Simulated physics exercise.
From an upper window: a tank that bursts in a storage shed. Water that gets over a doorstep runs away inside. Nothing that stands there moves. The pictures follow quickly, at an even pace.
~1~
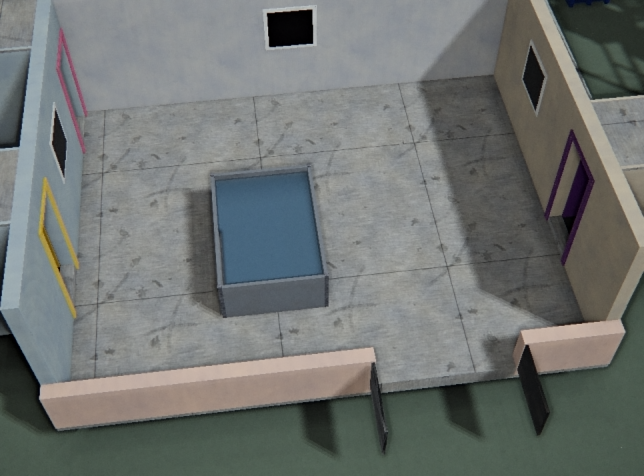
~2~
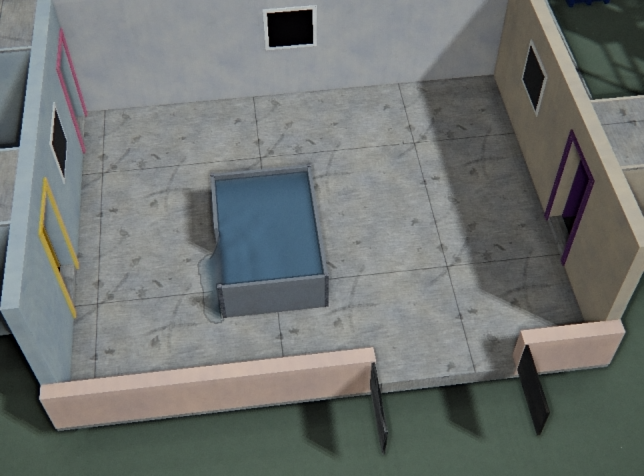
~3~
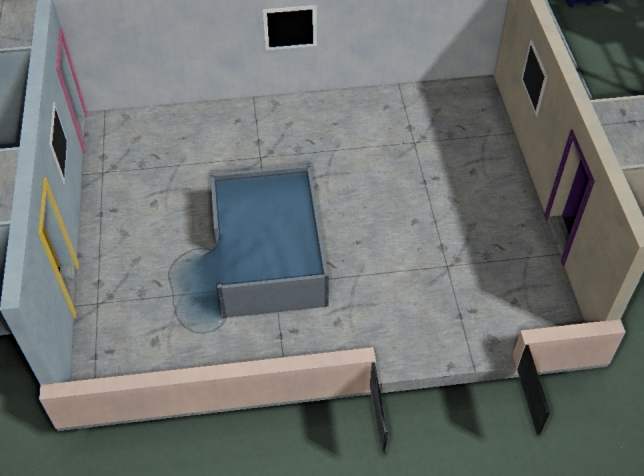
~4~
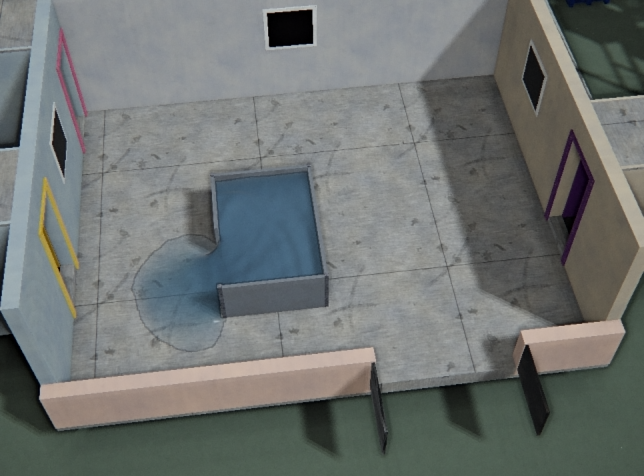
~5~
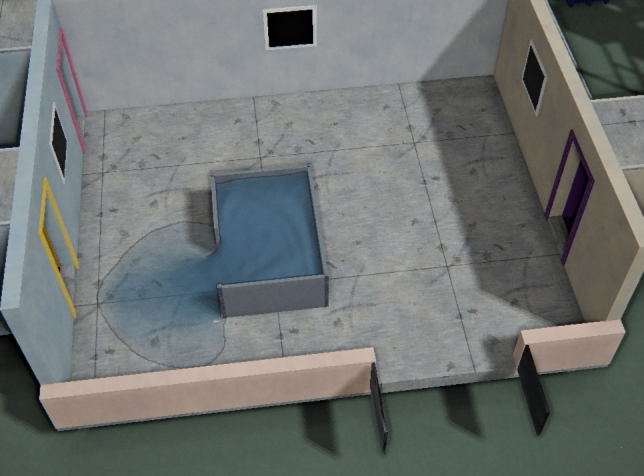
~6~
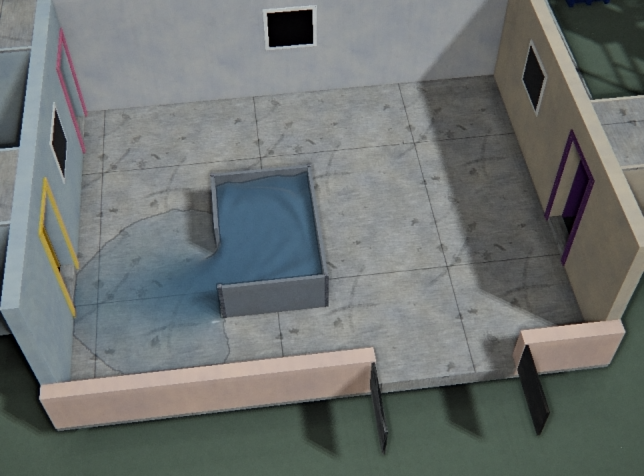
The footage shows a rectangular tank of blue water standing in a grey-floored room; a gap opens in its left side, and water pours out, spreading leftward across the floor in a widening pool toward the yellow-framed doorway.
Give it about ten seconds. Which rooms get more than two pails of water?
The yellow door takes more than that; the pink door takes more than that; the purple door stays under that.
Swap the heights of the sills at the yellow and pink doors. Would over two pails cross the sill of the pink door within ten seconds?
My reading: Pink door lets less in.
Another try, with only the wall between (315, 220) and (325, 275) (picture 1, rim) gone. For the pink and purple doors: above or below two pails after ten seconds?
The pink door lets less in; the purple door lets more in.
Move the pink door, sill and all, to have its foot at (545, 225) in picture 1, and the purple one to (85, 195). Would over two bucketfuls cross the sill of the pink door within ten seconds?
My reading: The pink one is under.
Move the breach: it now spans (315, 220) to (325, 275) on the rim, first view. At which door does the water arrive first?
The purple door.
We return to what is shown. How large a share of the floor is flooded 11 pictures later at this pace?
Roughly 20 per cent.
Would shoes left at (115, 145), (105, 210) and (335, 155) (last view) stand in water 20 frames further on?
As listed: Covered, flooded, no water.
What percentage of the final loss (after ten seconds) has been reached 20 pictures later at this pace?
Roughly 55 per cent.
A moment on, water covers 15 % of the floor; the yellow door over two buckets in, the pink door not reached, the purple door not reached.
Next, water covers 20 % of the floor; the yellow door far over two buckets in, the pink door wet at the sill, nothing in, the purple door not reached.
Then, water covers 35 % of the floor; the yellow door far over two buckets in, the pink door under two buckets in, the purple door not reached.
Later, water covers 65 % of the floor; the yellow door far over two buckets in, the pink door over two buckets in, the purple door not reached.
In the end, water covers 95 % of the floor; the yellow door far over two buckets in, the pink door far over two buckets in, the purple door wet at the sill, nothing in.
